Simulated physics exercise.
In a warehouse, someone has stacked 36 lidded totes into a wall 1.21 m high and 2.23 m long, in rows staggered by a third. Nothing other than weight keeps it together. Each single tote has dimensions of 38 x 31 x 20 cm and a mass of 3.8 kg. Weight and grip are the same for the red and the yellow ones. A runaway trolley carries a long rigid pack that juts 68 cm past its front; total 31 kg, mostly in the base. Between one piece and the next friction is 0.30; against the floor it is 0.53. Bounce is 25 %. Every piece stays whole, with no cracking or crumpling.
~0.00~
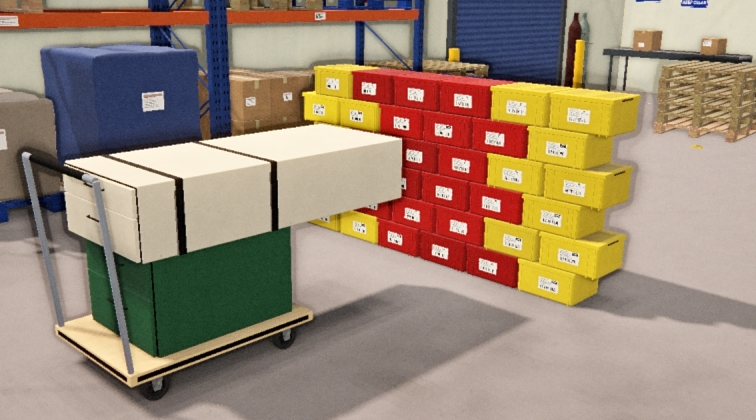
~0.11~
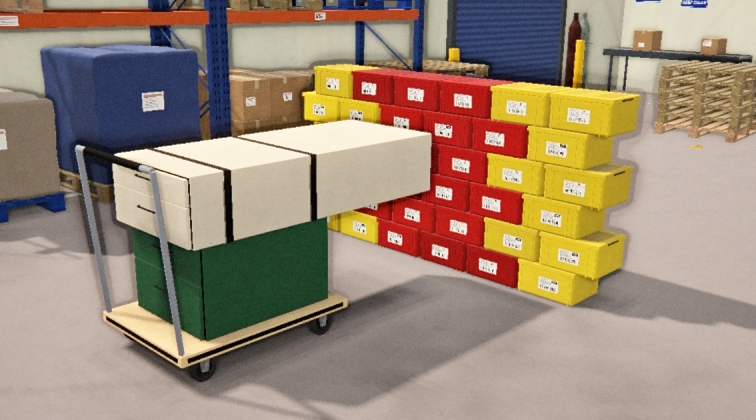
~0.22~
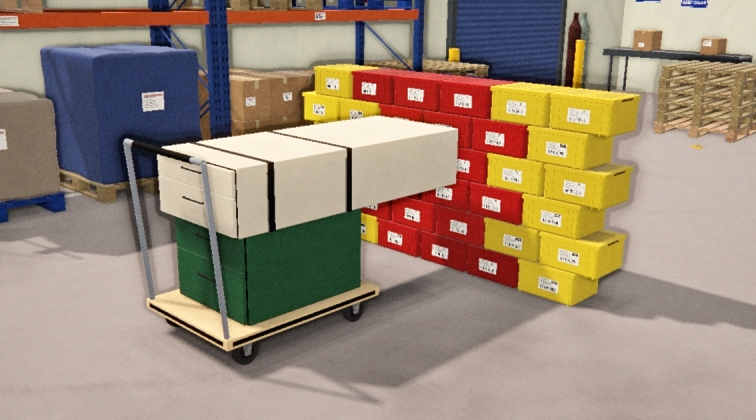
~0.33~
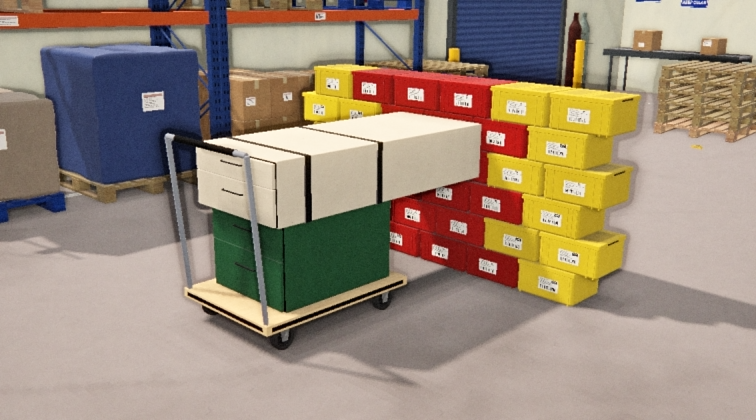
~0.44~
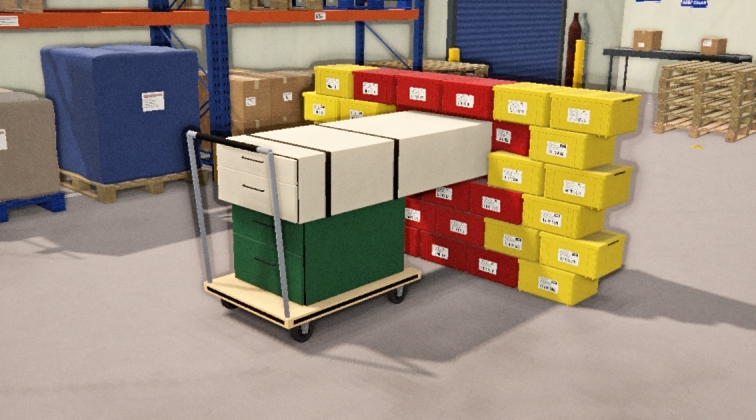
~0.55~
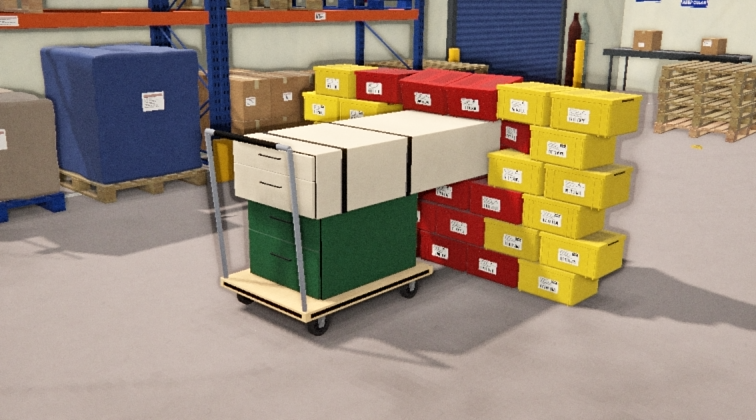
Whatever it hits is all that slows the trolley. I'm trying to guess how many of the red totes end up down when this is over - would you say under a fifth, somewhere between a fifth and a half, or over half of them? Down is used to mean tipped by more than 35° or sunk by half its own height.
I would say somewhere between a fifth and a half of them.
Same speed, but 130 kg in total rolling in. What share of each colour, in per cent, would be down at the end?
In that case yellow comes to 10 and red to 30 percent.
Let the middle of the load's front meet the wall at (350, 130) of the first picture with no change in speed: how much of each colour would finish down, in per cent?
The yellow ones would be 20 per cent down and the red ones 20 per cent.
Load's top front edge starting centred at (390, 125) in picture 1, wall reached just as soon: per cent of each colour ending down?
Then yellow 0, red 0 per cent.
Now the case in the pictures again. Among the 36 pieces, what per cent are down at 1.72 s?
15 percent by then.
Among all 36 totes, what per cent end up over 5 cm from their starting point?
That is 25 per cent.
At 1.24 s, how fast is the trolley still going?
0.5 m/s.
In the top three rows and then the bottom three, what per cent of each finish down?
30% and 0%.
After 0.68 s, load 34 cm past the wall's line, still rolling; none of the 18 red totes down (0 of 36 in all colours); top red tote 7° from how it stood.
After 0.90 s, load 47 cm past the wall's line, still rolling; 4 of the 18 red totes down (4 of 36 in all colours); top red tote 34 mm lower.
After 1.24 s, load 64 cm past the wall's line, still rolling; 5 of the 18 red totes down (6 of 36 in all colours); top red tote 35 mm lower.
After 1.72 s, load 68 cm past the wall's line, still rolling; 5 of the 18 red totes down (6 of 36 in all colours); top red tote 35 mm lower.
In the end (3.2 s), load 66 cm past the wall's line, stopped; 5 of the 18 red totes down (6 of 36 in all colours); top red tote 35 mm lower; top yellow tote unmoved. That is 28 per cent. From the last view, middles, top red tote near (478, 92), top yellow tote near (347, 81).
